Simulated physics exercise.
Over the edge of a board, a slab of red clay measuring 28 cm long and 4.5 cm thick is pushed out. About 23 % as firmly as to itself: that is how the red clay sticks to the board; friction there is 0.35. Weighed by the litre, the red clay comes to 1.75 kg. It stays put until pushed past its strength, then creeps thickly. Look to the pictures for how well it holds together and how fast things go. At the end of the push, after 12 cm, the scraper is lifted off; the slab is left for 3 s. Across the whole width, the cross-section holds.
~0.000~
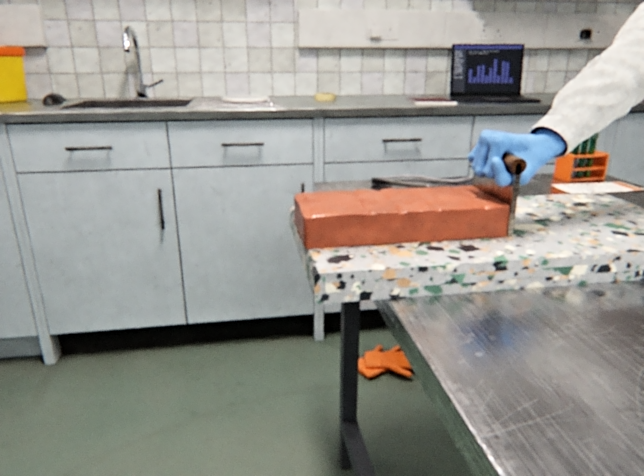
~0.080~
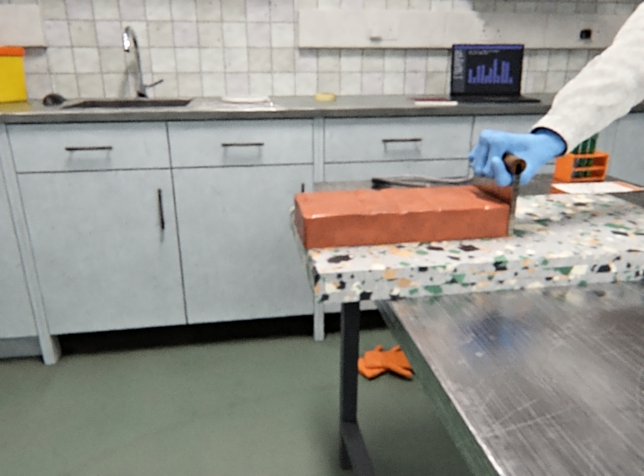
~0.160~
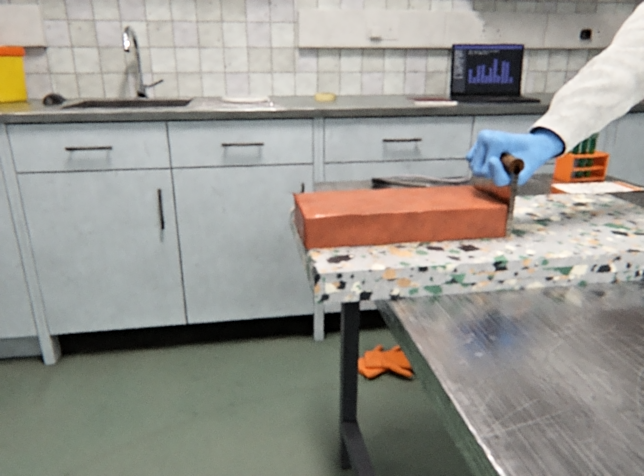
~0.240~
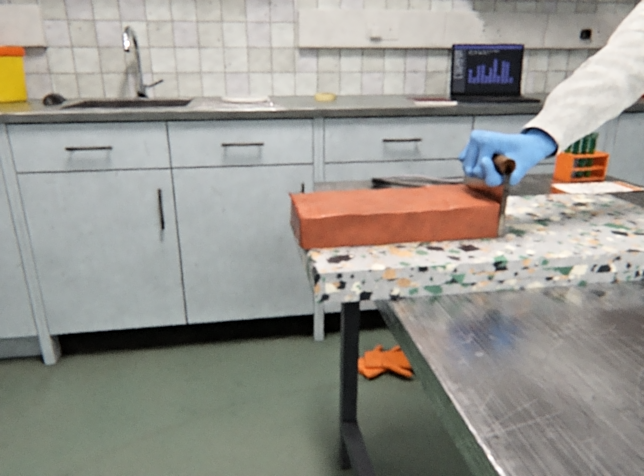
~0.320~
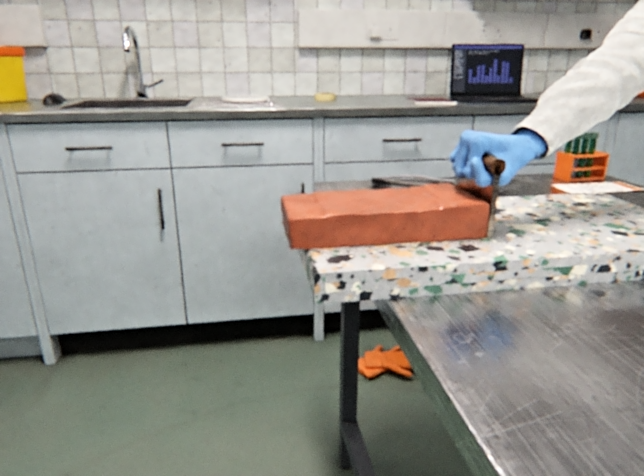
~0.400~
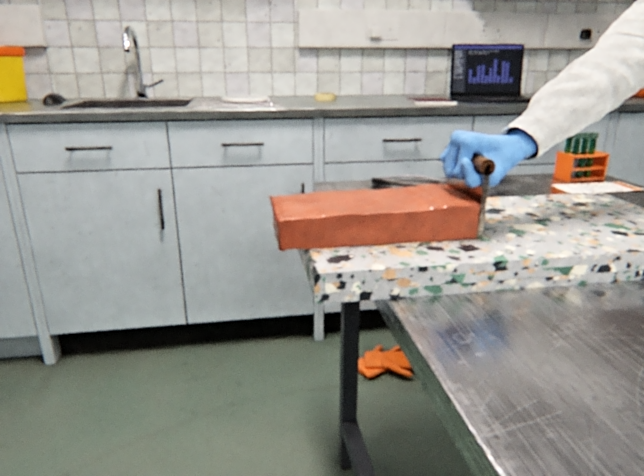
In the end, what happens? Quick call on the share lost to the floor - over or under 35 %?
Over, I would say.
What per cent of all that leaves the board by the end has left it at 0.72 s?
80 per cent.
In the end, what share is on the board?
Board: Roughly 60 %.
After 0.72 s, 67 % lies on the board and 0 % has fallen.
After 1.10 s, 59 % lies on the board and 41 % has fallen.
After 1.49 s, 59 % lies on the board and 41 % has fallen.
After 1.87 s, 59 % lies on the board and 41 % has fallen.
After 3.87 s, 59 % lies on the board and 41 % has fallen.
